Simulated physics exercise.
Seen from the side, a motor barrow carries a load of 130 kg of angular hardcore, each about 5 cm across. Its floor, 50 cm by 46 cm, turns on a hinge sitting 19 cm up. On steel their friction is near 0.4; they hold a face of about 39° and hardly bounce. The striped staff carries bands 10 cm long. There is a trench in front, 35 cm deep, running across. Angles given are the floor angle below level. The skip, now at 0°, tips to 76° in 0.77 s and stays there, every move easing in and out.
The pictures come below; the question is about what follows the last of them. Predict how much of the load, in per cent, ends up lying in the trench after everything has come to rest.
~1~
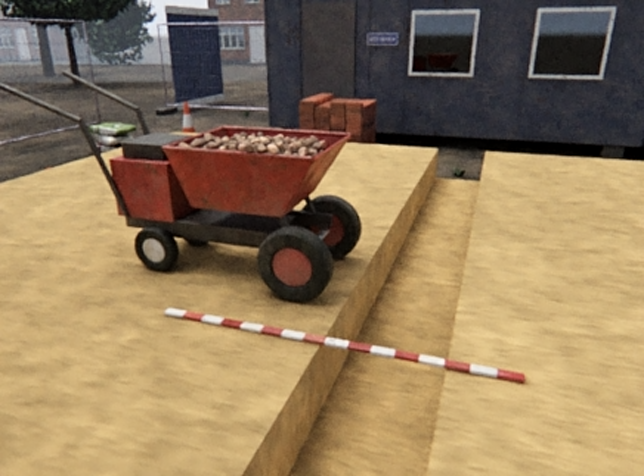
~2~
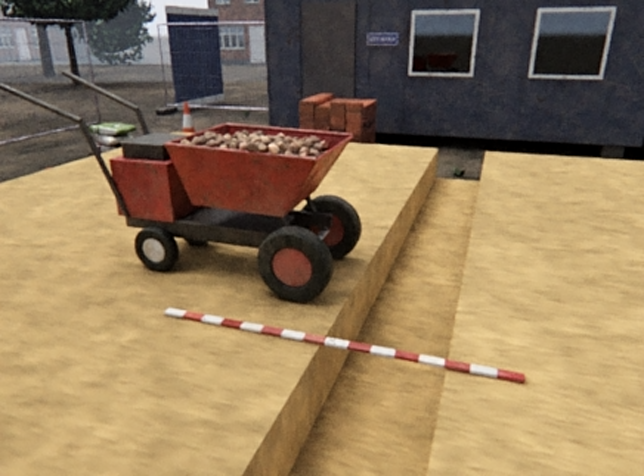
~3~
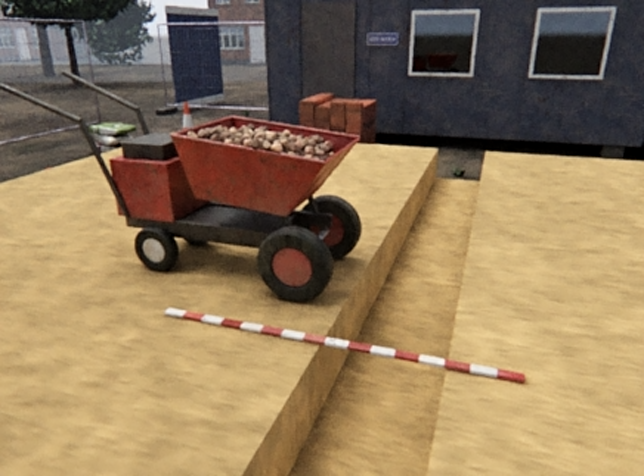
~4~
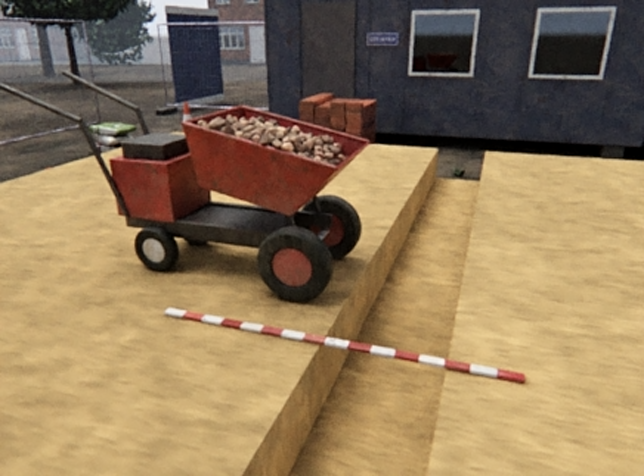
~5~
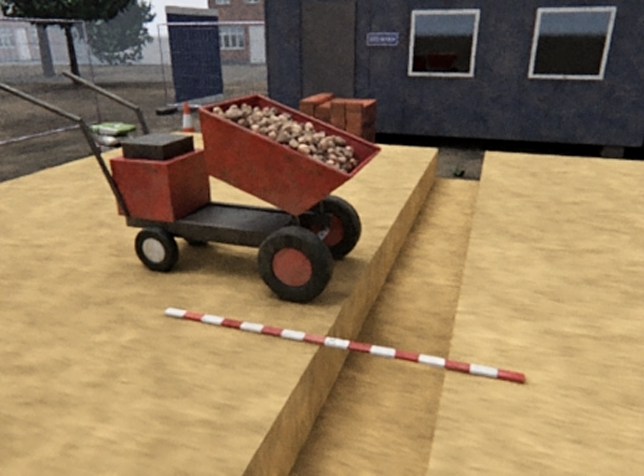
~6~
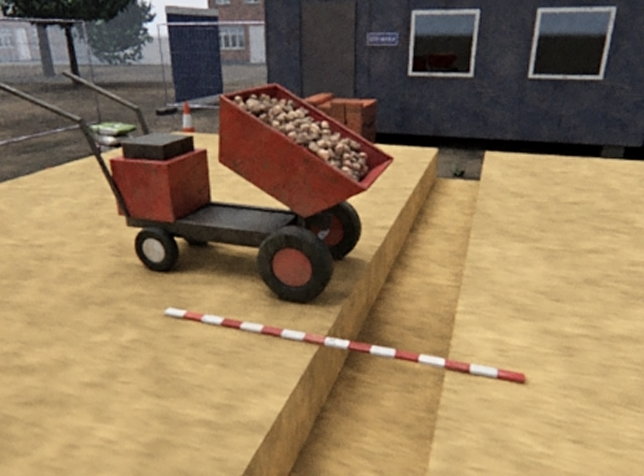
Roughly 57 per cent of it.
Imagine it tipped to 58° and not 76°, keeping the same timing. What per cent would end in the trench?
In that case around 20 percent.
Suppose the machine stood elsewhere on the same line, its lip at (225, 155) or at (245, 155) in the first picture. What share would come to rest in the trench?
The first gives about 80 percent and the second about 90 percent.
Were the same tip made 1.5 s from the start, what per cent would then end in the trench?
About 70%.
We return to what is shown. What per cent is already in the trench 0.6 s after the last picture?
Close to 15 per cent has got there by then.
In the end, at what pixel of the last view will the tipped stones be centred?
Their centre sits close to (443, 333).
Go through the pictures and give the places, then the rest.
In the first frame, the skip is at 0°, its lip at (313, 159); the top of the load is at (265, 142).
In the second frame, the skip is at 2°, its lip at (316, 160); the top of the load is at (249, 140).
In the third frame, the skip is at 6°, its lip at (324, 163); the top of the load is at (240, 133).
The fourth frame shows lip at (336, 169), floor tilted 12°, highest stones at (245, 123).
The fifth frame shows lip at (351, 178), floor tilted 20°, highest stones at (255, 113).
In the sixth frame, the skip is at 28°, its lip at (366, 190); the top of the load is at (267, 103).
Then, 0.3 s after the last picture the floor is at 64°, 100 % in the skip; the foremost stones are at (413, 223).
Then, 0.6 s after the last picture the floor is at 76°, 65 % in the skip, 16 % in the trench, 20 % past the trench; the foremost stones are at (508, 311).
Then, 0.9 s after the last picture the floor is at 76°, 33 % in the skip, 33 % in the trench, 34 % past the trench; the foremost stones are past the picture's edge.
Then, 2.9 s after the last picture the floor is at 76°, 10 % in the skip, 57 % in the trench, 33 % past the trench; the foremost stones are past the picture's edge.
